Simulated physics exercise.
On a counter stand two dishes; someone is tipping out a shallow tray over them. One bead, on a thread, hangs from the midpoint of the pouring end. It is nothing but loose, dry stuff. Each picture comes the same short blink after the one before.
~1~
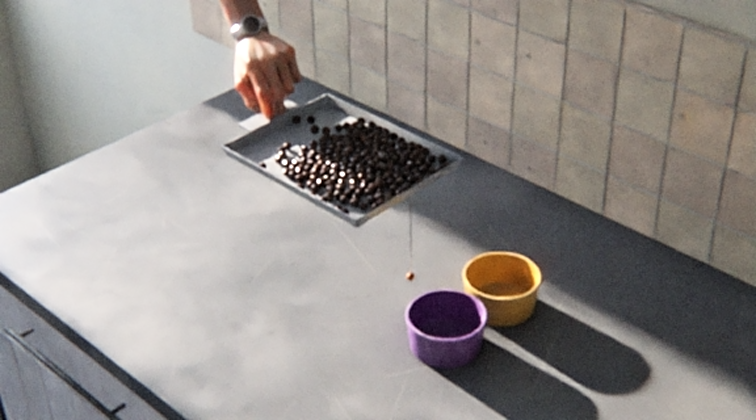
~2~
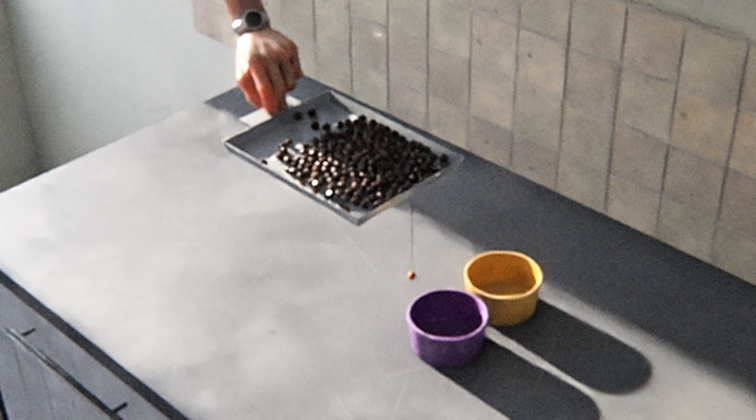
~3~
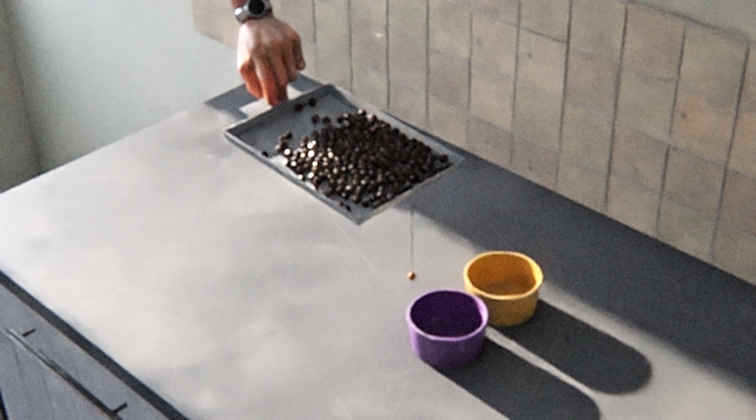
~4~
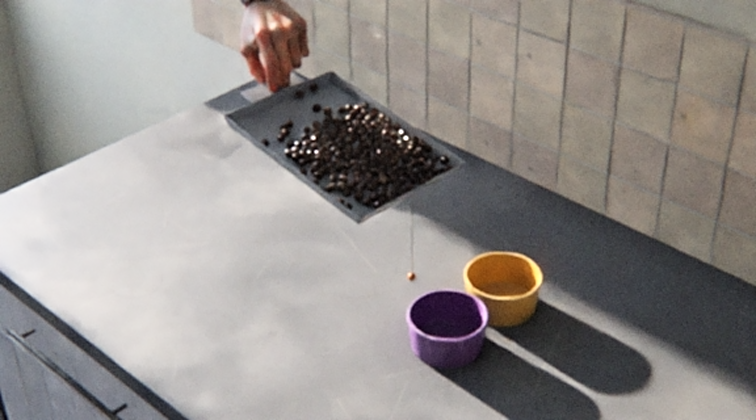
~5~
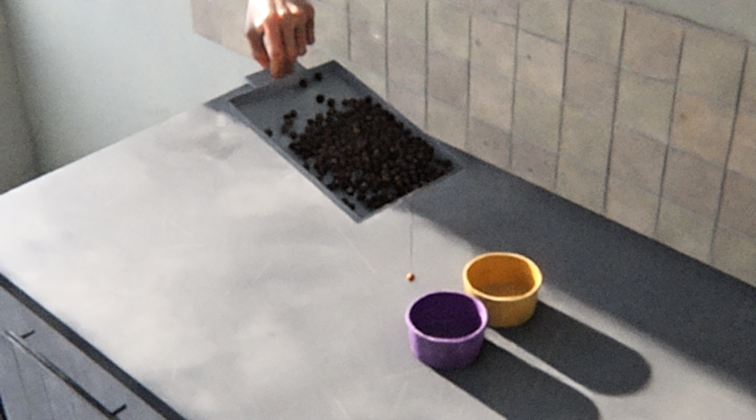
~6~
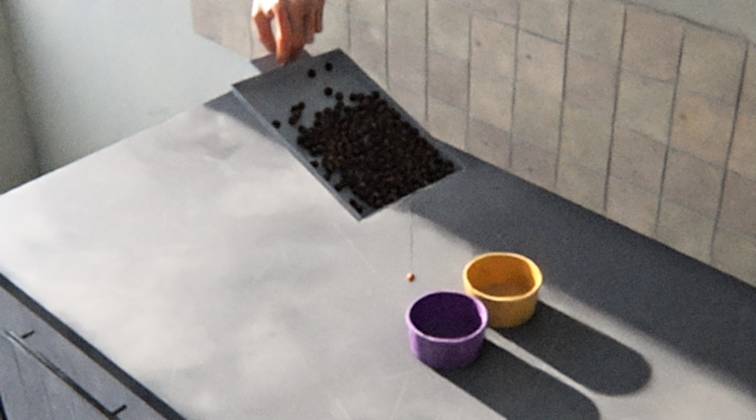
A hand wearing a watch grips the far end of a shallow gray tray of small dark balls, which lies nearly level above a counter. The hand rises steadily, tilting the tray toward the purple and yellow dishes, and the balls shift slightly toward its lower end while the dishes stay still.
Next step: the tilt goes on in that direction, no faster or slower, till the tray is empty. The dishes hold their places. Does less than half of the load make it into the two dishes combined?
No - more than half does.
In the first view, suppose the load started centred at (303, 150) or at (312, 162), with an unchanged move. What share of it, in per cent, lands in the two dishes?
Estimate: 60 % first, 70 % second.
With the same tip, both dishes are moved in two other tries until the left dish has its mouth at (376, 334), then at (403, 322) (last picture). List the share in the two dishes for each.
It comes to roughly 30 per cent in one try and roughly 60 per cent in the next.
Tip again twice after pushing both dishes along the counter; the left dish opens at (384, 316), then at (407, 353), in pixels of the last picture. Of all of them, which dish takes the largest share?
In the first try it's the one on the right, and in the second it's the one on the right.
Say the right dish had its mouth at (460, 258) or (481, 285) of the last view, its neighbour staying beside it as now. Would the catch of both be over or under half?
In the first position a minority, in the second a majority.
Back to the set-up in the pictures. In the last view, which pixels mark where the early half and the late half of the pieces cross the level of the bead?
The first part at (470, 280); the rest at (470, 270).
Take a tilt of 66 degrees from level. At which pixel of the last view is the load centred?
Roughly at (435, 190).
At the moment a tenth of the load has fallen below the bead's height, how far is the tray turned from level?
65°.
Just after the last frame, tray tipped steeply; roughly two thirds on the tray; about a tenth in the left dish; about a tenth in the right dish; just a few outside both; roughly a quarter in the air.
A moment on, tray tipped past a quarter turn; roughly a third in the left dish; roughly half in the right dish; about a tenth outside both; about a tenth in the air.
Further on, tray tipped past a quarter turn; roughly a third in the left dish; roughly half in the right dish; roughly a quarter outside both.
When it is over, tray tipped past a quarter turn; roughly a third in the left dish; roughly half in the right dish; roughly a quarter outside both.
